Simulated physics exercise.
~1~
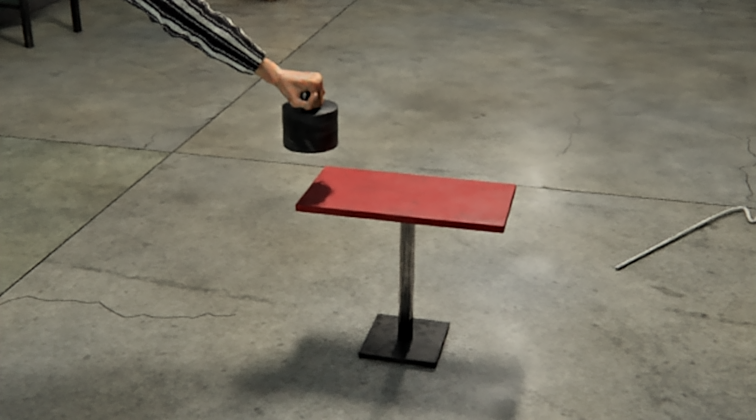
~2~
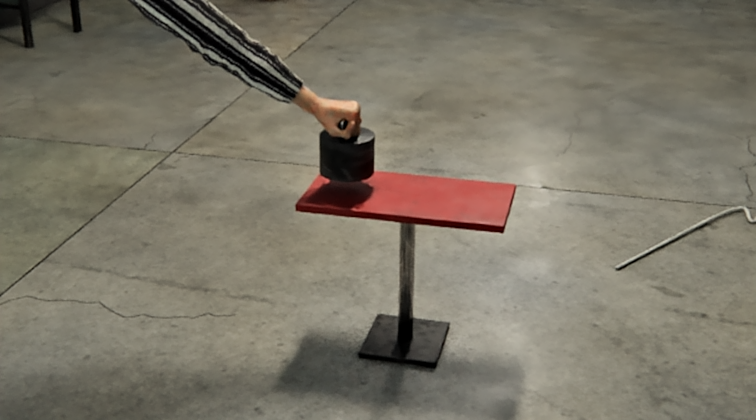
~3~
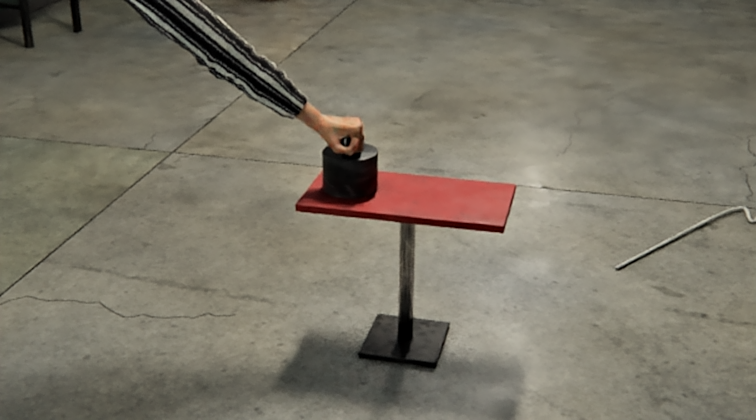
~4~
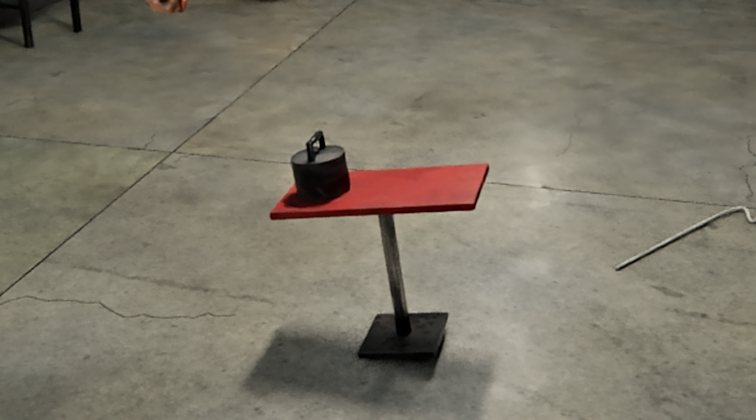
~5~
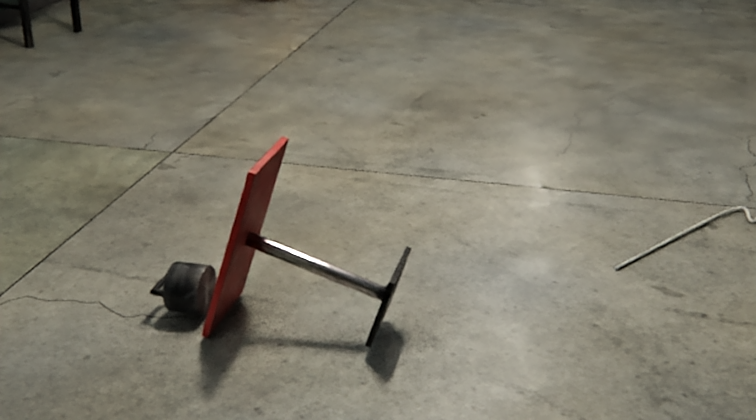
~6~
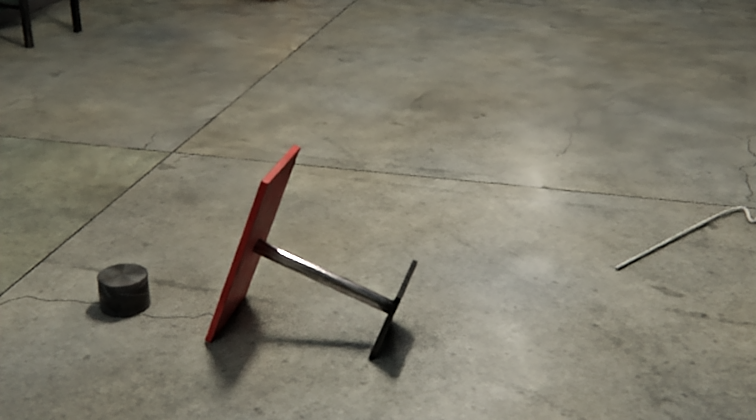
A black cylinder with a handle is lowered by a hand onto the left end of a small red-topped stand and released; the stand tips over to the left and comes to rest on its side, while the cylinder tumbles onto the concrete floor and ends upside down farther left.
